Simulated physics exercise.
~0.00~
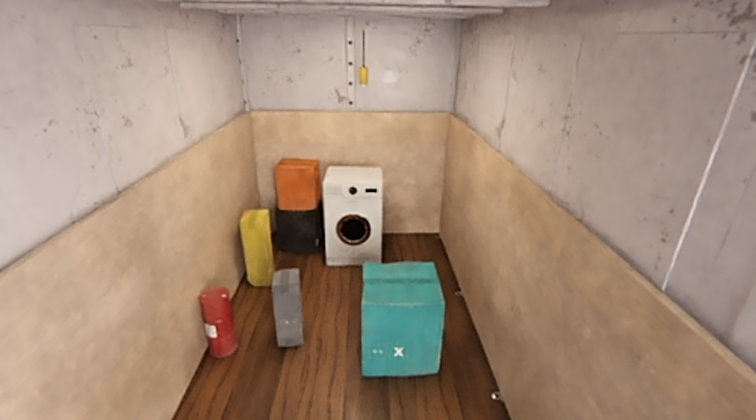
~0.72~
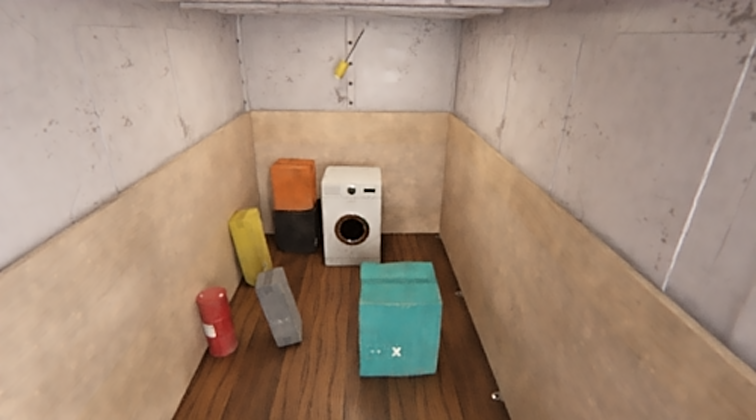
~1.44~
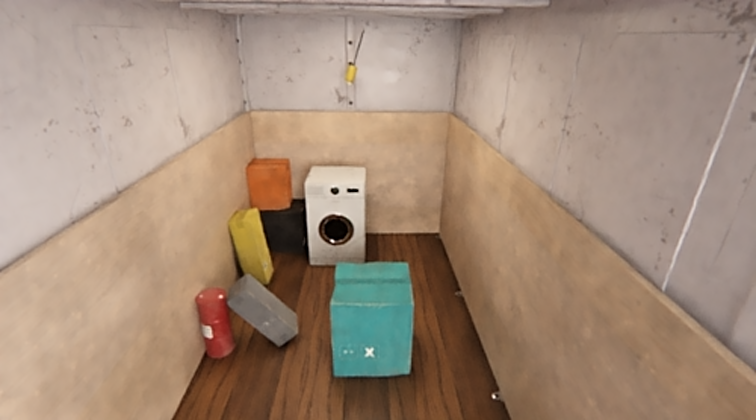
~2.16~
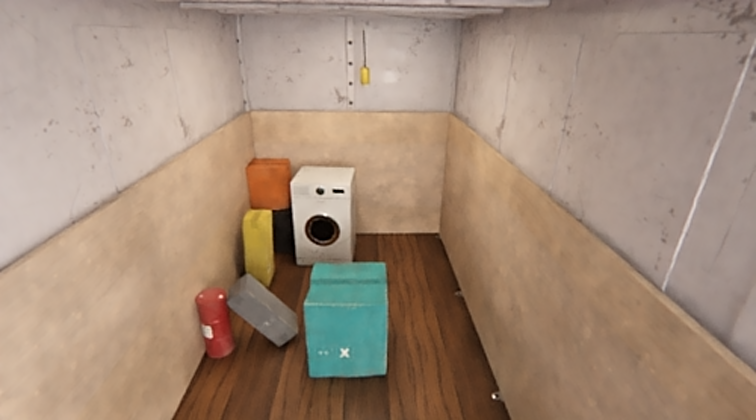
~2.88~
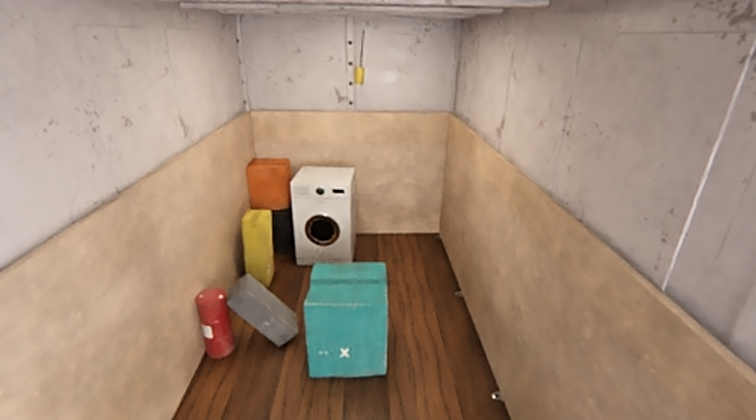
Unfastened boxes and a white appliance slide left, leaving the grey box leaning hard over.
